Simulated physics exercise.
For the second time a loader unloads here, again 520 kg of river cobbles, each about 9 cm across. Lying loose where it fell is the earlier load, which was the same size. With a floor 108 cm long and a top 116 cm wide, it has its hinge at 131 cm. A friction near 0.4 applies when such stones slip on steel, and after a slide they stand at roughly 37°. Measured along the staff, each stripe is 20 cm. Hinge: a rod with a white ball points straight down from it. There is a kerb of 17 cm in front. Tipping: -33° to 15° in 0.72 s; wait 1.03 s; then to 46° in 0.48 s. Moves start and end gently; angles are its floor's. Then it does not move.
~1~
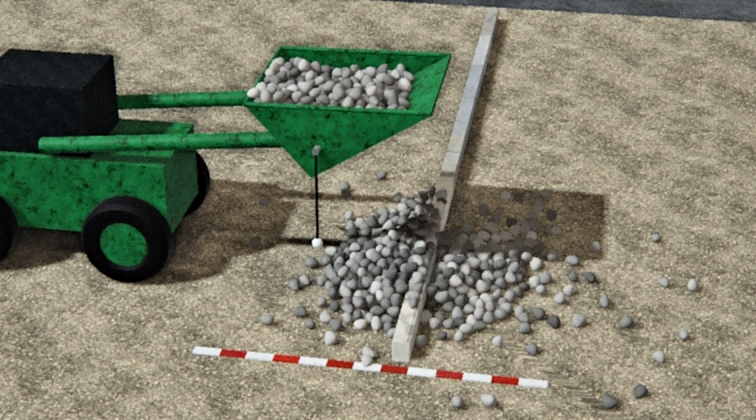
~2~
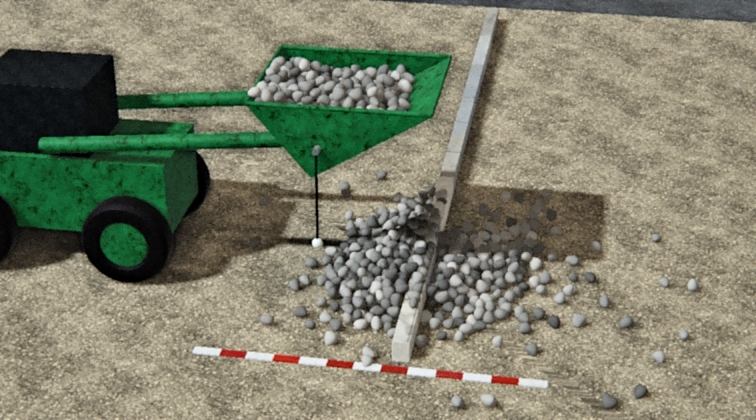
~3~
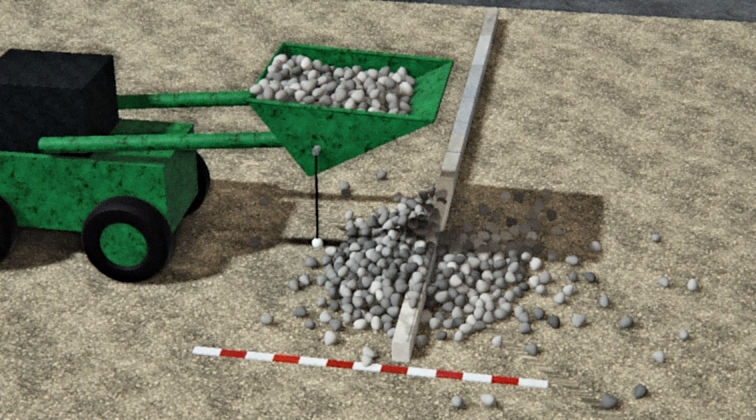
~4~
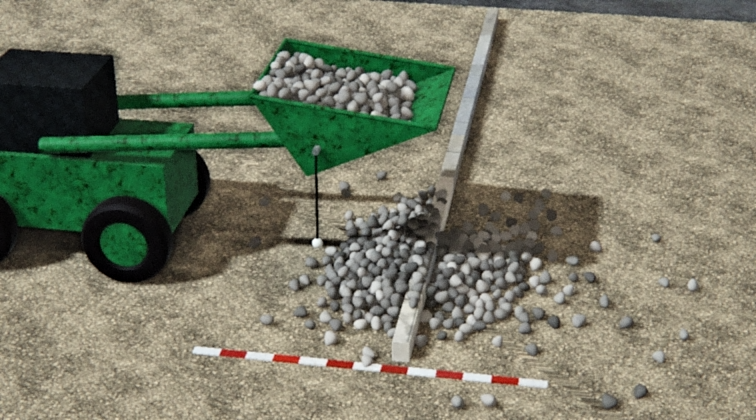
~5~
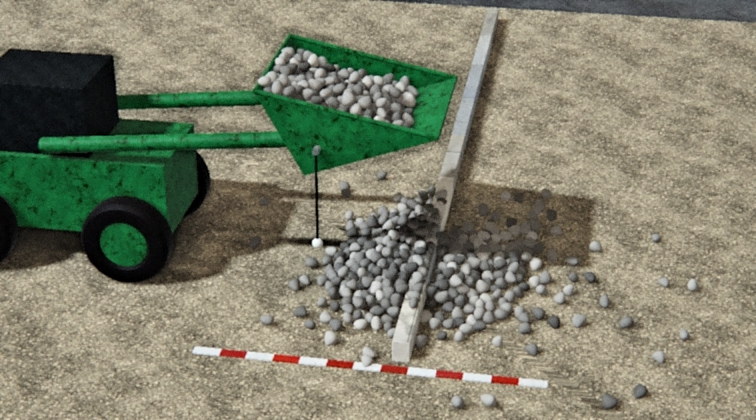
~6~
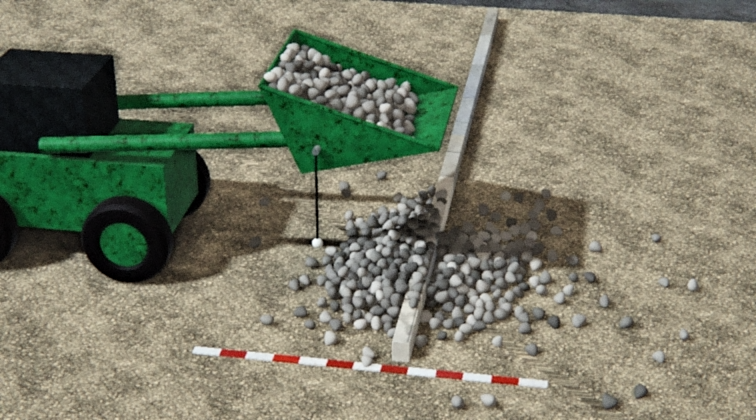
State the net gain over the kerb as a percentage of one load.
78 %.
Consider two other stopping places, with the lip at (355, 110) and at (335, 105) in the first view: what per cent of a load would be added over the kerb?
Case one about 20 %, case two about 10 %.
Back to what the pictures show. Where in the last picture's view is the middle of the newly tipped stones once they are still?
Around (464, 256).
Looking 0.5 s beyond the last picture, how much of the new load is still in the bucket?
Estimate: 100 % remaining inside, roughly.
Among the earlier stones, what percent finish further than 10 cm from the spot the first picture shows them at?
About 10 %.
Then, 0.2 s after the last picture the floor is at 8°; in per cent of one load, 100 in the bucket, 60 on this side of the kerb, 40 over the kerb; the foremost stones are at (655, 323).
Then, 0.5 s after the last picture the floor is at 15°; in per cent of one load, 99 in the bucket, 60 on this side of the kerb, 41 over the kerb; the foremost stones are at (655, 323).
Then, 2.4 s after the last picture the floor is at 46°; in per cent of one load, 2 in the bucket, 85 on this side of the kerb, 113 over the kerb; the foremost stones are at (668, 308).
Then, 5.1 s after the last picture the floor is at 46°; in per cent of one load, 0 in the bucket, 82 on this side of the kerb, 118 over the kerb; the foremost stones are at (668, 308). Net gain over the kerb, 78.
